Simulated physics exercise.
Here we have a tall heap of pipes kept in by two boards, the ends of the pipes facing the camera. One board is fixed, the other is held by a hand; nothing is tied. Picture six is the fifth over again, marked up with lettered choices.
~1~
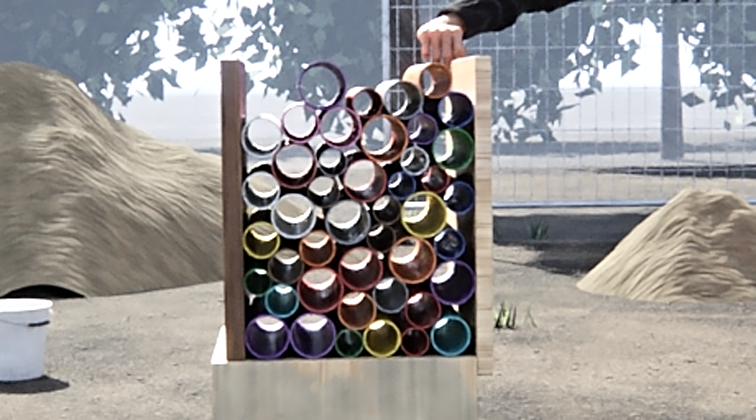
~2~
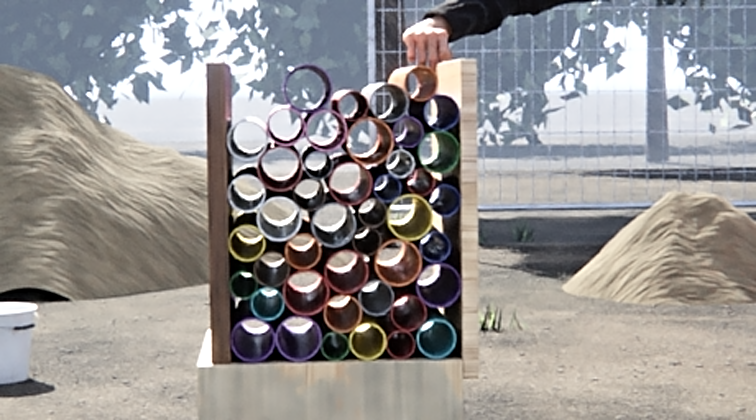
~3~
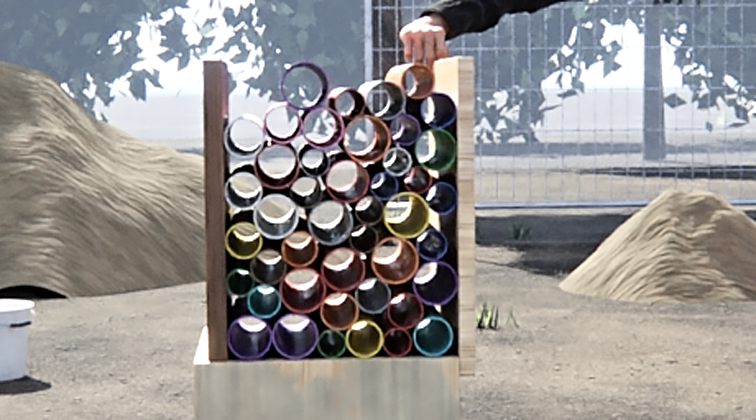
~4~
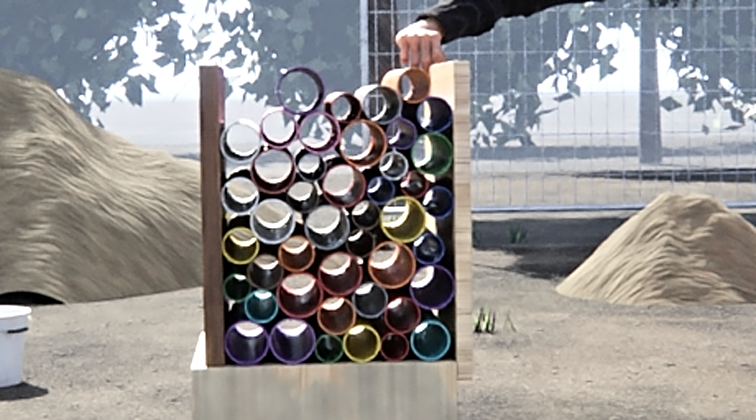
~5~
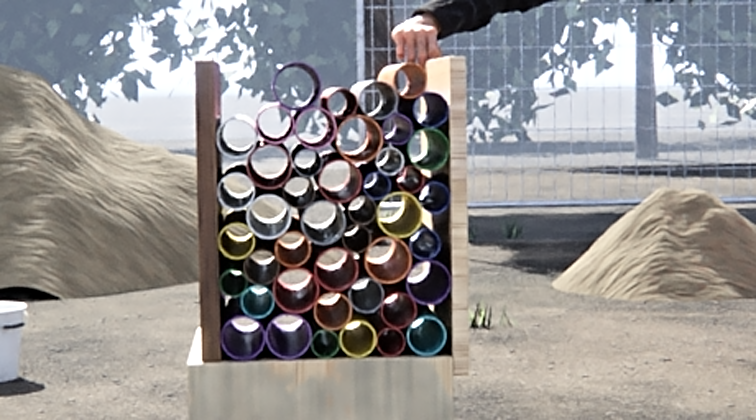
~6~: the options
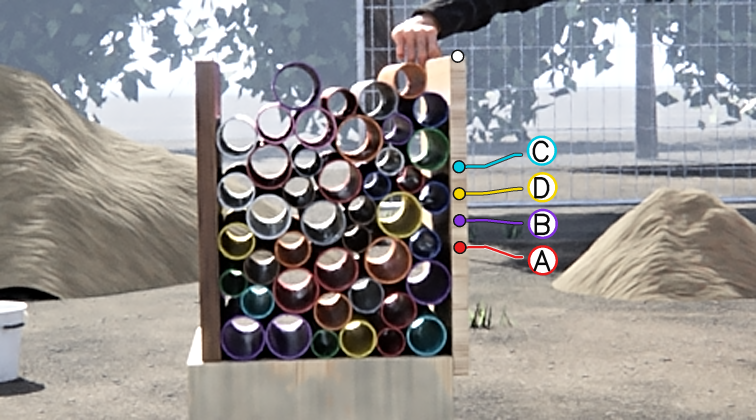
The view shifts slightly right while a hand stays still above pipes stacked between two boards.
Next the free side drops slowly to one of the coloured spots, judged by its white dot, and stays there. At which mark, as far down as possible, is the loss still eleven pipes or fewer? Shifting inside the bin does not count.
Mark B is as low as it can go.
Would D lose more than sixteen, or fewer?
At D, fewer than sixteen.
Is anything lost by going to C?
At C: Yes.
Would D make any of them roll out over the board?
Yes, at D.
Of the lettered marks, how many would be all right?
The number is three.
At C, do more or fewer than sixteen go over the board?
At C, fewer than sixteen.
On the marked copy, A at (460, 248); B at (460, 221); C at (459, 167); D at (459, 194); the white dot at (458, 56).
With B. Early on, top of the board (450, 145).
Further on, top of the board (450, 220).
At the end, top of the board (450, 220), eleven out over the board.
As for the rest, A more than eleven out over the board; C two out over the board; D two out over the board.
